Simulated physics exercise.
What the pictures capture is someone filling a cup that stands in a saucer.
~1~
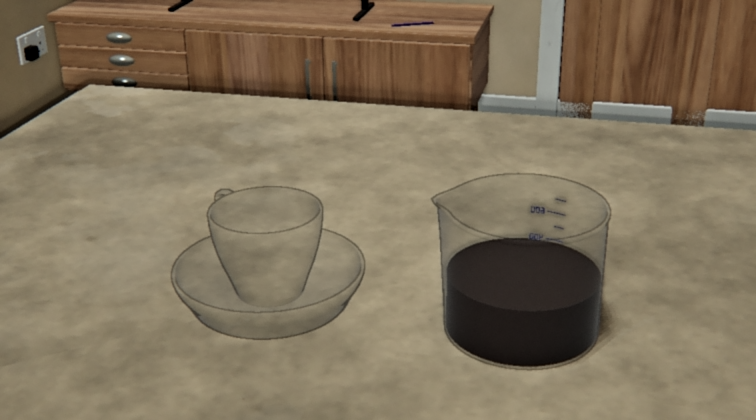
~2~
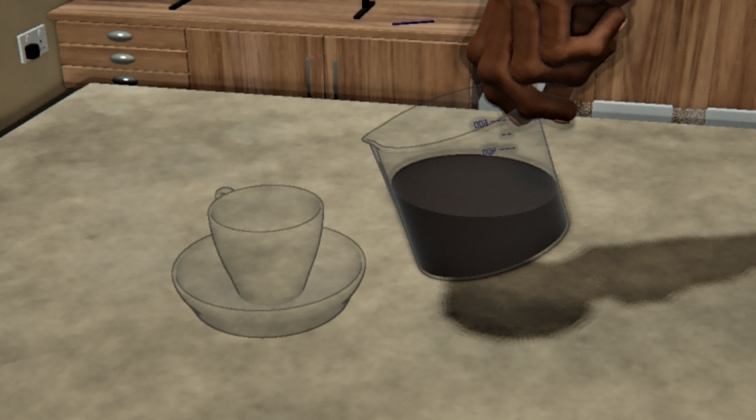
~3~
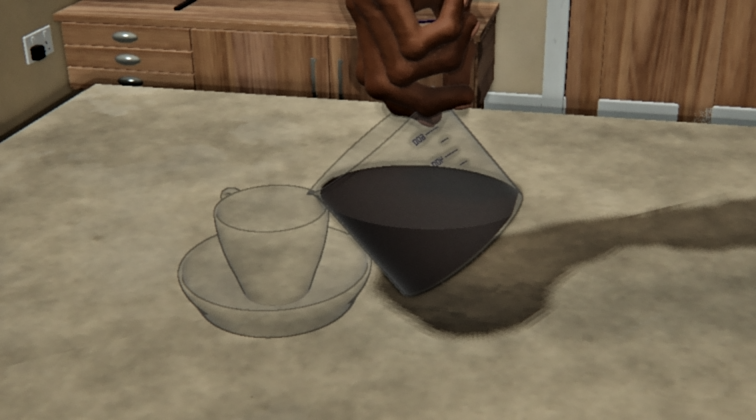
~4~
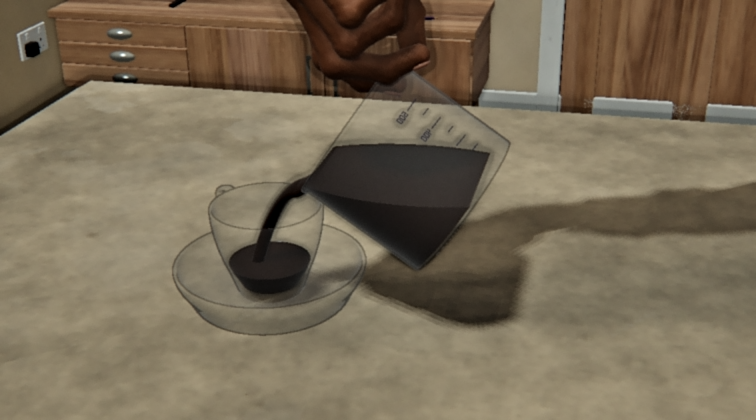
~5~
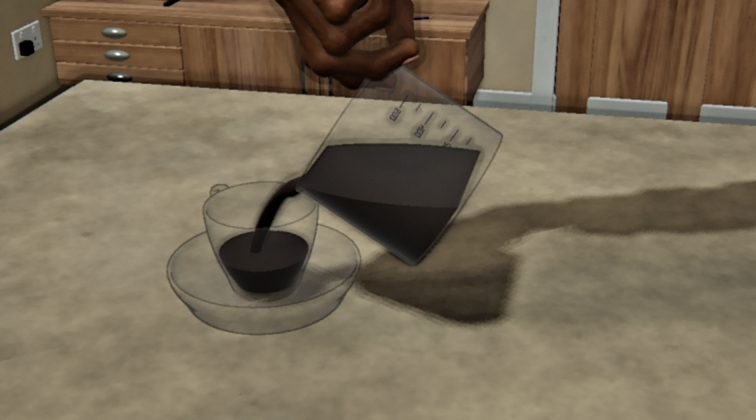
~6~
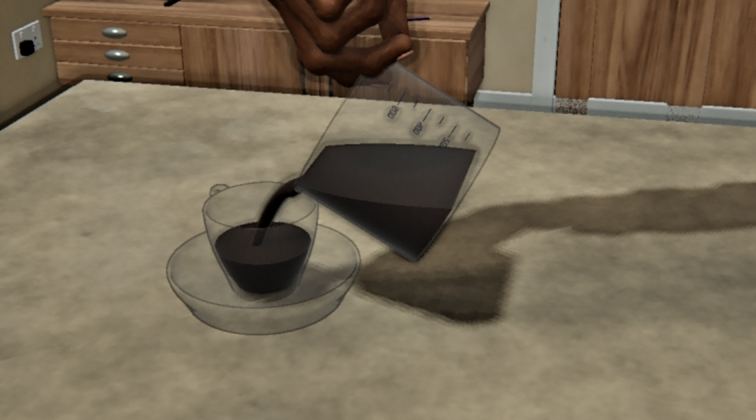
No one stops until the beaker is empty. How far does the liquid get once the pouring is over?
It reaches the saucer and no further.
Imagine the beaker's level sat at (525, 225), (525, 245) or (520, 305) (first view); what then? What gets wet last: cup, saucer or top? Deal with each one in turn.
As listed: Past the saucer, past the saucer, no farther than the cup.
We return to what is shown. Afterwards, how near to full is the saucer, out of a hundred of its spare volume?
Roughly 60 per cent.
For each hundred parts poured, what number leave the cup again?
Share: Near 35 per cent.
Soon after, the cup is full to the brim; the saucer is dry.
Later, the cup is full to the brim; the saucer is wet, with room to spare.
In the end, the cup is full to the brim; the saucer is wet, with room to spare.
